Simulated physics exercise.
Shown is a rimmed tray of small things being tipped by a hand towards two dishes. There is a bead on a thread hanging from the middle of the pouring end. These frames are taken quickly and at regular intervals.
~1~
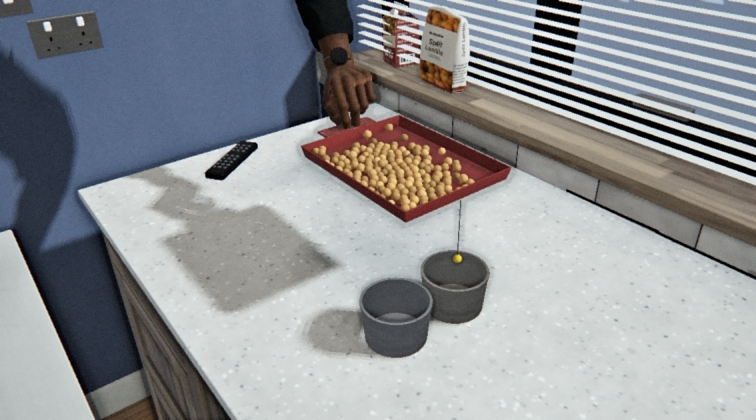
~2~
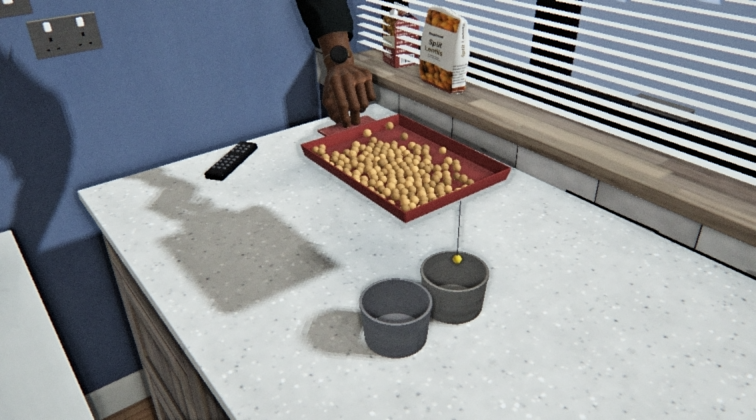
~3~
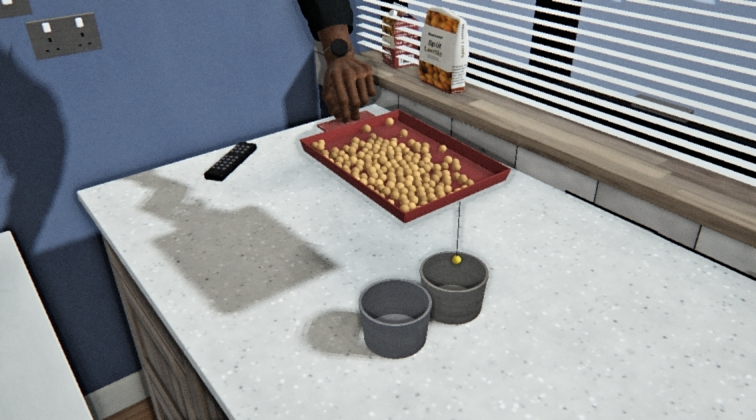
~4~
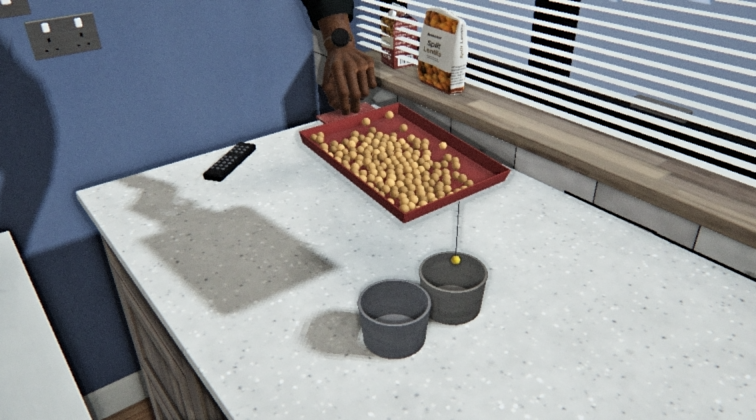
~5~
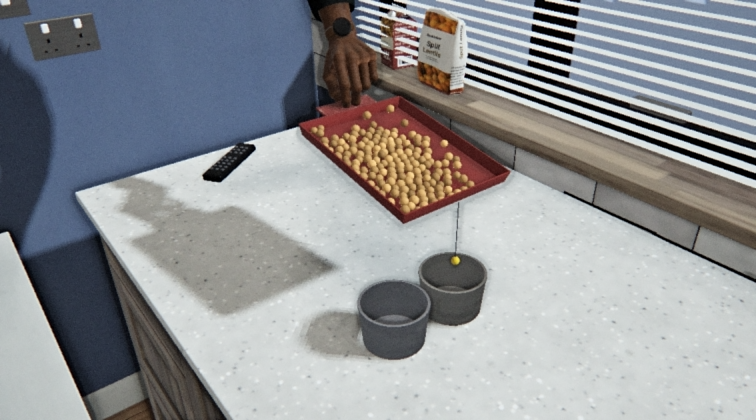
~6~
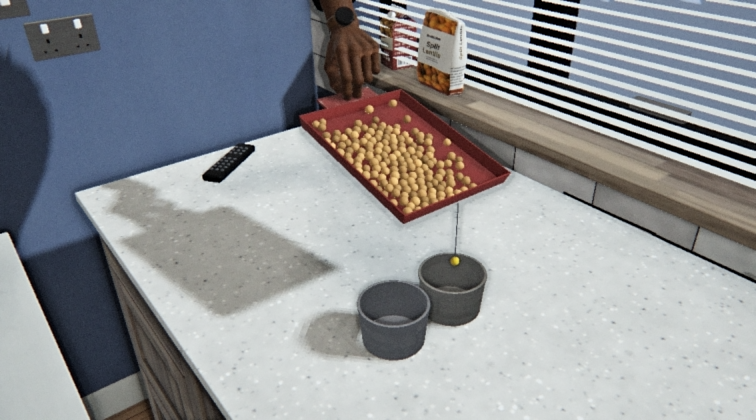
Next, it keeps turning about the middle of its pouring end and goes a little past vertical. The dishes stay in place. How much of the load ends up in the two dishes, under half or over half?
Under half.
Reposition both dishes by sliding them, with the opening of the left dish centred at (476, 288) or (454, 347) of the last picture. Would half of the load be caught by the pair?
Result, first setup: A majority share; second setup: A minority share.
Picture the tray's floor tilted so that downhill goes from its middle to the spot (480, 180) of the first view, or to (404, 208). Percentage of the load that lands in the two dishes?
For the first aim it is 0 in a hundred, for the second 80 in a hundred.
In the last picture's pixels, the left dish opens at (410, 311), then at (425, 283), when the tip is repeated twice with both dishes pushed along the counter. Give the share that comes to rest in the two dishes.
Roughly 40 per cent, then roughly 0 per cent.
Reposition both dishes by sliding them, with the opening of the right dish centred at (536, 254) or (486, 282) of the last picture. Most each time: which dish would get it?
Placement one: The left-positioned dish. Placement two: The right-positioned dish.
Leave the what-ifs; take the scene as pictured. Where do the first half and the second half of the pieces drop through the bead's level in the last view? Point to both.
Around (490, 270) at first; around (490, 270) after that.
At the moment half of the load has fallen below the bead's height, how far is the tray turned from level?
Somewhere near 80°.
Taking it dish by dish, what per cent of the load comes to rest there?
The share is 0 per cent in the left dish and 0 per cent in the right dish.
Shortly afterwards, tray tipped steeply; all but a few on the tray; only a few outside both; a little in the air.
Next, tray tipped right over; only a few on the tray; only a few in the right dish; the bulk outside both; a little in the air.
Some moments later, tray tipped past a quarter turn; a little in the right dish; all but a few outside both.
In the end, tray tipped past a quarter turn; none at all in the left dish; a little in the right dish; all but a few outside both.
